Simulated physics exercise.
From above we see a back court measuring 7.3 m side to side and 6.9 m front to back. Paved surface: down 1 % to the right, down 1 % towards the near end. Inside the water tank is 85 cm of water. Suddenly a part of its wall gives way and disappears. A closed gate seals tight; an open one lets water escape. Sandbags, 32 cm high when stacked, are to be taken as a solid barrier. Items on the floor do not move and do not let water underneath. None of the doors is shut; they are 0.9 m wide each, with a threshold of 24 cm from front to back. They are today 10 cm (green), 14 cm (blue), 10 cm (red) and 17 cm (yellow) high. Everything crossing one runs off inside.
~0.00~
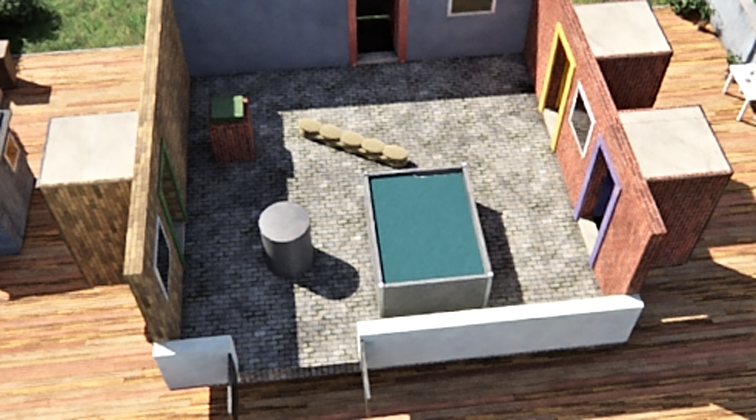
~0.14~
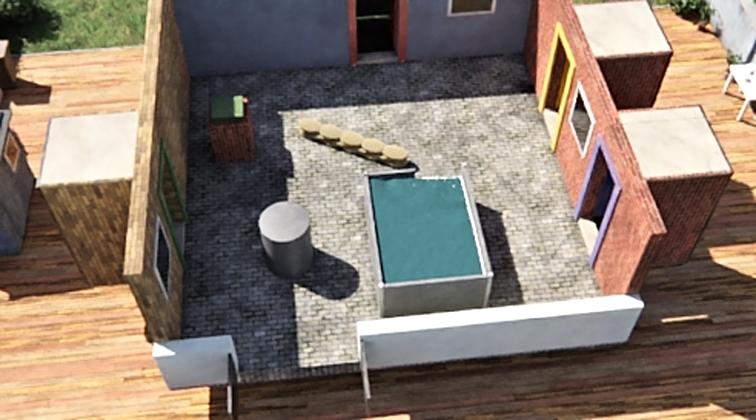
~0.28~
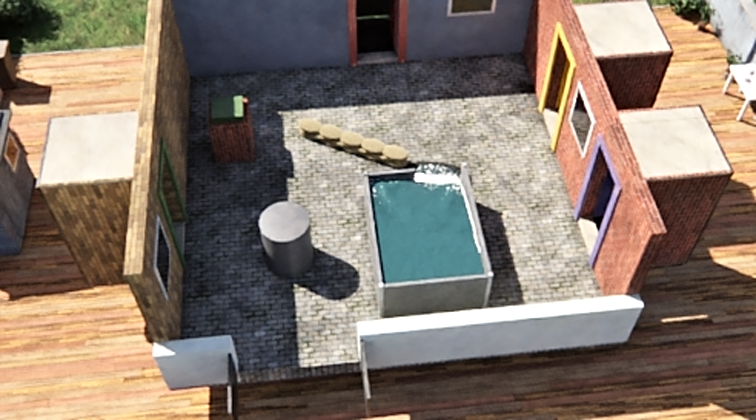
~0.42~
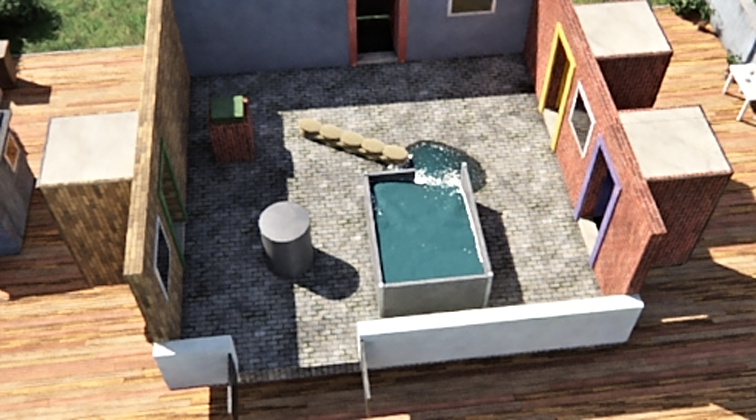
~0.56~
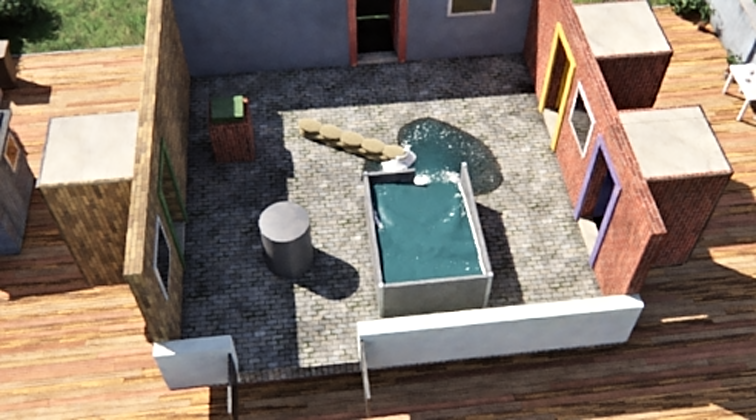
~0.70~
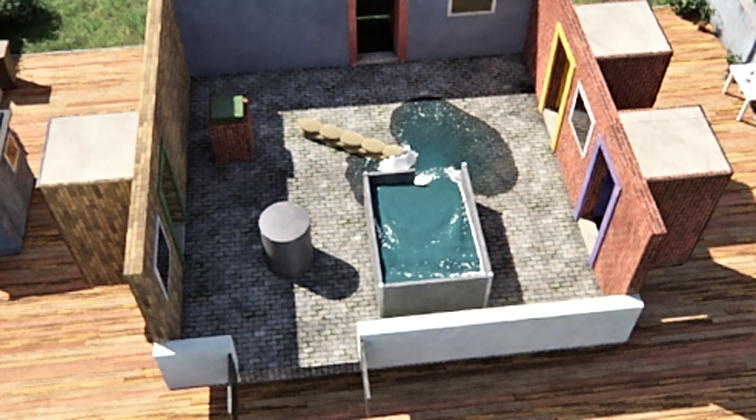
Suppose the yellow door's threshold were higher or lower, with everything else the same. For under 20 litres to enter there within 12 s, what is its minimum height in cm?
Its minimum height would be about 16 cm.
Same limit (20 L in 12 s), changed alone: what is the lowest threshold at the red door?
Roughly 17 cm at the red door.
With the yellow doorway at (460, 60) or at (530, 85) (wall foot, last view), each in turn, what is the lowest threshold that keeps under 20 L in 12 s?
Minimums: About 25 cm and 24 cm.
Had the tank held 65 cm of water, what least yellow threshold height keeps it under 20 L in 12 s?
11.0 cm.
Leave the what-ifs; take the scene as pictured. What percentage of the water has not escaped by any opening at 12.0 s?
Roughly 92 %.
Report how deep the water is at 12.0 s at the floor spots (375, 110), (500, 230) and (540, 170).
Close to 3, 7 and 7 cm, one after the other.
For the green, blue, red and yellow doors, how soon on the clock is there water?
Reading them off: Green 4.0 s, then blue 4.0 s, then red 1.2 s, then yellow 1.2 s.
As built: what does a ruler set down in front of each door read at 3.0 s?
In cm: Green 0, blue 0, red 19, yellow 11.
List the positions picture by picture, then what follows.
In the first frame, still water, 85 cm deep, in the water tank at (425, 225); the yellow door at (556, 93) is dry.
In the second frame, the front is at a hidden place, 0.3 m from the gap on the far side; 0.2 m2 of floor is wet, 85 cm left at the back.
In the third frame, the gap is on the far side, the front 0.9 m out at (415, 167); the back of the water tank holds 85 cm.
In the fourth frame, water pours out on the far side and has run 1.5 m, to (423, 143); about 9 cm deep outside, 85 cm at the back.
In the fifth frame, the front is at (419, 122), 2.1 m from the gap on the far side; 3.5 m2 of floor is wet, 85 cm left at the back.
In the sixth frame, the gap is on the far side, the front 2.7 m out at (417, 101); the back of the water tank holds 80 cm; the yellow door at (556, 93), 3.0 m from the gap, is still 1.1 m from the nearest water.
After 1.4 s water covers 30 % of the floor, deepest (47 cm) near (434, 197); 6 cm at the yellow door, 0 litres in over its 17 cm threshold.
After 3.0 s water covers 45 % of the floor, deepest (36 cm) near (465, 64); 11 cm at the yellow door, 2 litres in over its 17 cm threshold.
After 12.0 s water covers 95 % of the floor, deepest (16 cm) near (607, 324); 7 cm at the yellow door, 14 litres in over its 17 cm threshold.
At the yellow door as built, the water arrived by 1.3 s and peaked near 21 cm at 4.8 s.
Run again over the same 12 s with other heights there, 39 litres in over 14 cm, 2 litres over 19.5 cm. The limit of 20 litres is kept from about 16 cm up.
